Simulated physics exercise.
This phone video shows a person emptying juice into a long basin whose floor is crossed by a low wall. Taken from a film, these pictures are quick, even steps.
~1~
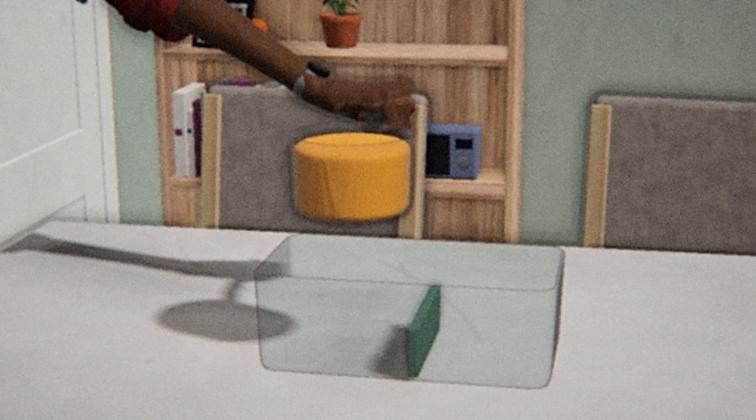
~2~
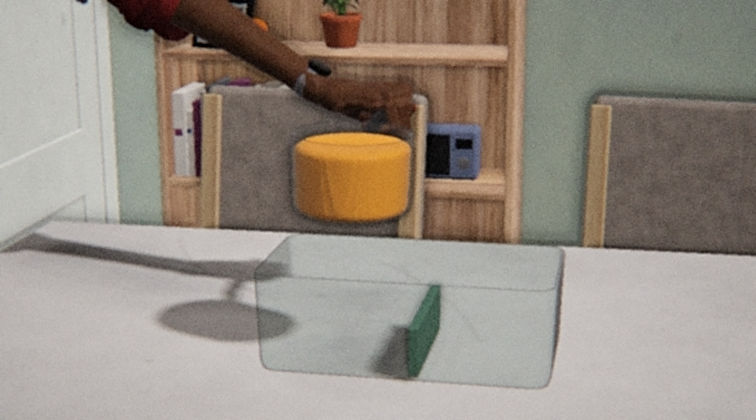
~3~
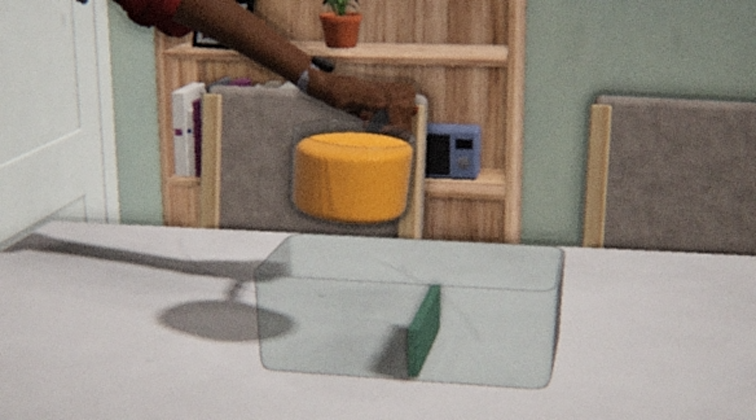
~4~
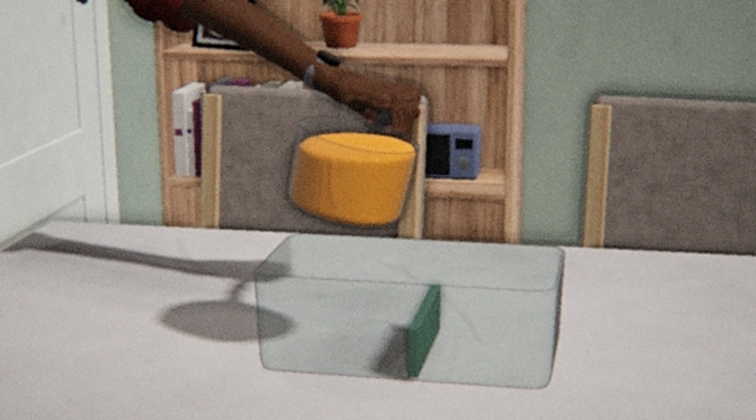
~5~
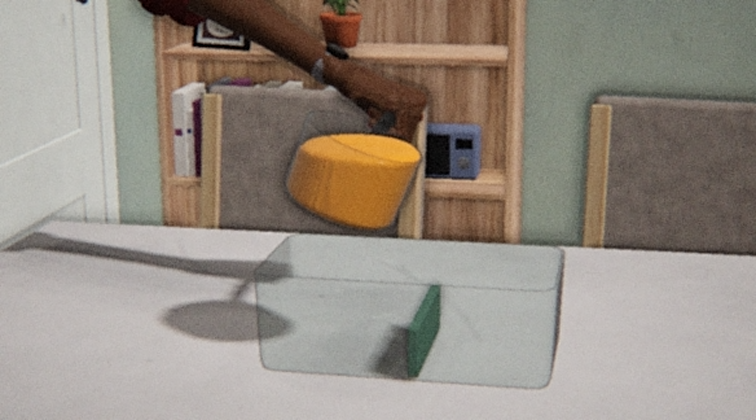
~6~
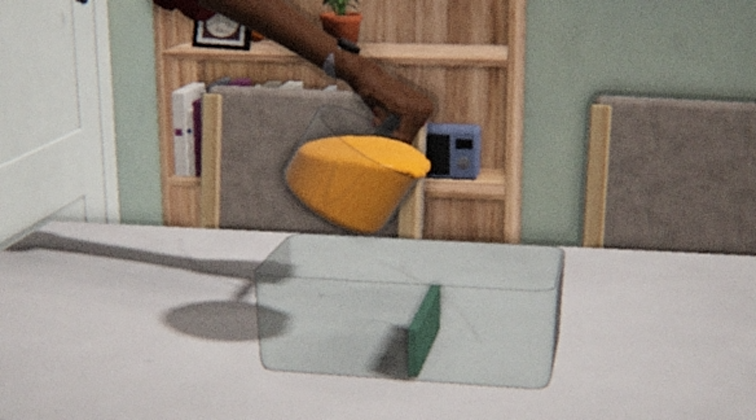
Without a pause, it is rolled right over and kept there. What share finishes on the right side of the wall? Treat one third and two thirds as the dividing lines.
The share right of the wall falls into the top range, past two thirds.
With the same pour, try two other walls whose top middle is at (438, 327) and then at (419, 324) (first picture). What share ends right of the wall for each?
Around 65 percent in try one and around 85 percent in try two.
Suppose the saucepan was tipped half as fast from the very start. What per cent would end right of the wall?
Something like 90 percent.
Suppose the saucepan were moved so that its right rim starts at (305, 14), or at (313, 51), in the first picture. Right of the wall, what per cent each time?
You'd see around 5 per cent, and then around 5 per cent.
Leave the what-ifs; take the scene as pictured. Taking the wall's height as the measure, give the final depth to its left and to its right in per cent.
Left 10 per cent, right 70.
A moment on, the saucepan is tipped on its side and 41 per cent is still to pour, 0 is left of the wall and 32 right of it.
Next, the saucepan is tipped right over and 10 per cent is still to pour, 6 is left of the wall and 77 right of it.
Then the saucepan is tipped right over and 2 per cent is still to pour, 9 is left of the wall and 87 right of it.
Later the saucepan is tipped right over and 0 per cent is still to pour, 10 is left of the wall and 89 right of it.
In the end 10 per cent lies left of the wall, 89 right of it and 1 outside.
